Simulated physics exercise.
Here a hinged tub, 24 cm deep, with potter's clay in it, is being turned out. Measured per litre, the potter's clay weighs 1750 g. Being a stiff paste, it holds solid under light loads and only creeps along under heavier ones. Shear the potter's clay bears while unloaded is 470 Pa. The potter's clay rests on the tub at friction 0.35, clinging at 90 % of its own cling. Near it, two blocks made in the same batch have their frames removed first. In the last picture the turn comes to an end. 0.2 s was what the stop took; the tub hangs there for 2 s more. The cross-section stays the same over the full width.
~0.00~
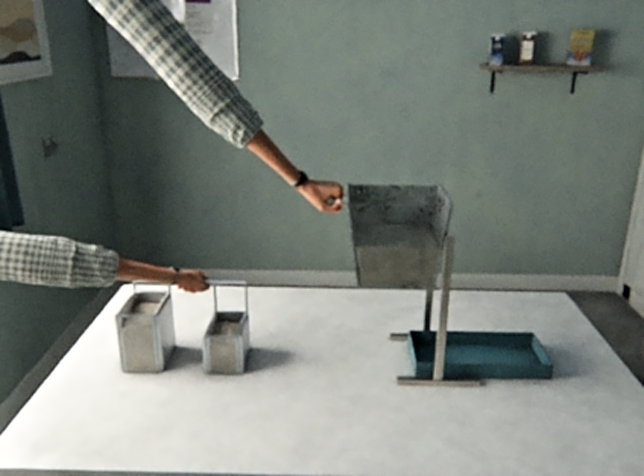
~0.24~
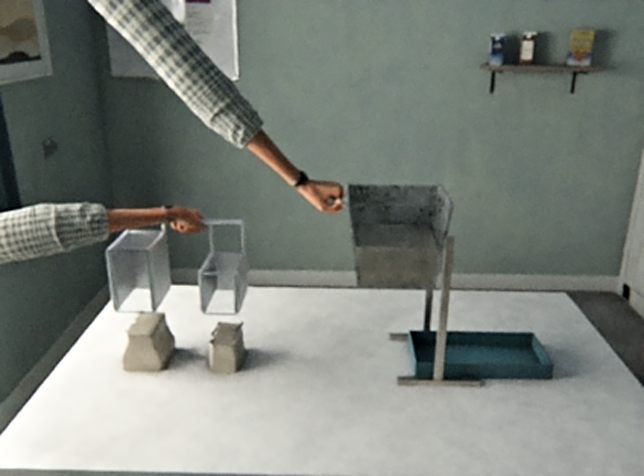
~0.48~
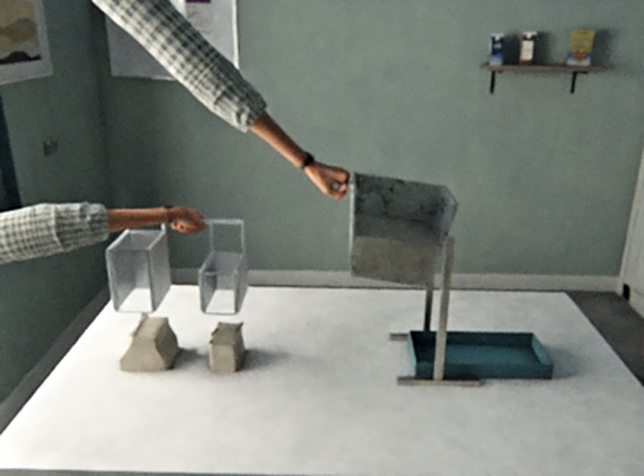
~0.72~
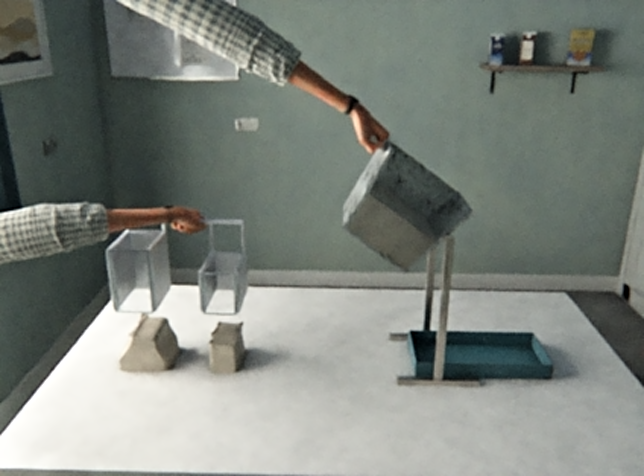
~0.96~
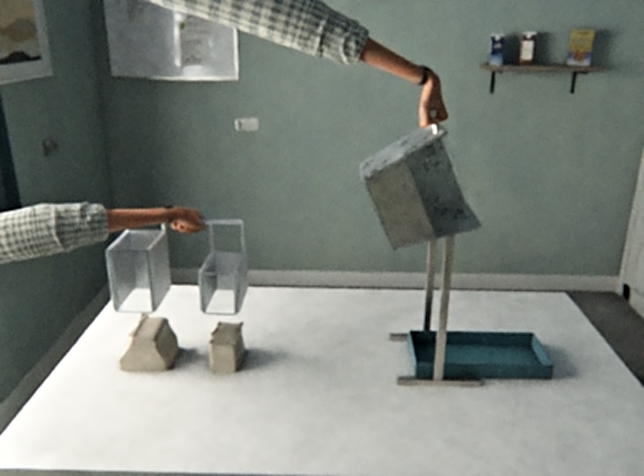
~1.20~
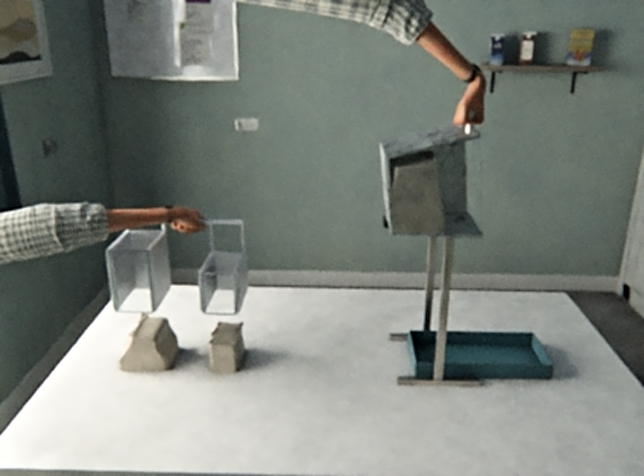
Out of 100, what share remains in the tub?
100 out of 100.
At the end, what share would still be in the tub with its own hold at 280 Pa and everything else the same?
Around 80 per cent.
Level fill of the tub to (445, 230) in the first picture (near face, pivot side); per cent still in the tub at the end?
In that case some 70 per cent.
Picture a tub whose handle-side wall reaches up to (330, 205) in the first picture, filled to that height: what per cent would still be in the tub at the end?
70 %.
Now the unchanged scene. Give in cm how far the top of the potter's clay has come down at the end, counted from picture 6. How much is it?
The top ends up some 7 cm below its level in the last picture.
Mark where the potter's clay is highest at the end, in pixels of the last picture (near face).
The highest point is near (427, 187) in the last picture.
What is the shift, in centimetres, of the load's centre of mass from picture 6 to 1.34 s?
Measured shift, roughly 3 cm.
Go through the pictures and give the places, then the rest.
Handle-side rim at (350, 204), tilt 0 degrees; highest point of the potter's clay at (408, 247); test blocks 16 cm, 10 cm high (left to right), in the first frame.
Handle-side rim at (350, 204), tilt 0 degrees; highest point of the potter's clay at (408, 247); test blocks 13 cm, 10 cm high (left to right), in the second frame.
Handle-side rim at (357, 191), tilt 8 degrees; highest point of the potter's clay at (360, 236); test blocks 12 cm, 10 cm high (left to right), in the third frame.
Handle-side rim at (393, 153), tilt 36 degrees; highest point of the potter's clay at (372, 196); test blocks 12 cm, 10 cm high (left to right), in the fourth frame.
Handle-side rim at (448, 135), tilt 66 degrees; highest point of the potter's clay at (402, 162); test blocks 12 cm, 10 cm high (left to right), in the fifth frame.
Handle-side rim at (481, 138), tilt 83 degrees; highest point of the potter's clay at (433, 161); test blocks 12 cm, 10 cm high (left to right), in the sixth frame.
By 1.34 s, the tub is at 83 degrees and holds 100 %.
By 1.51 s, the tub is at 83 degrees and holds 100 %.
By 1.68 s, the tub is at 83 degrees and holds 100 %.
By 1.85 s, the tub is at 83 degrees and holds 100 %.
By 3.20 s, at the end, the tub is at 83 degrees and holds 100 %.
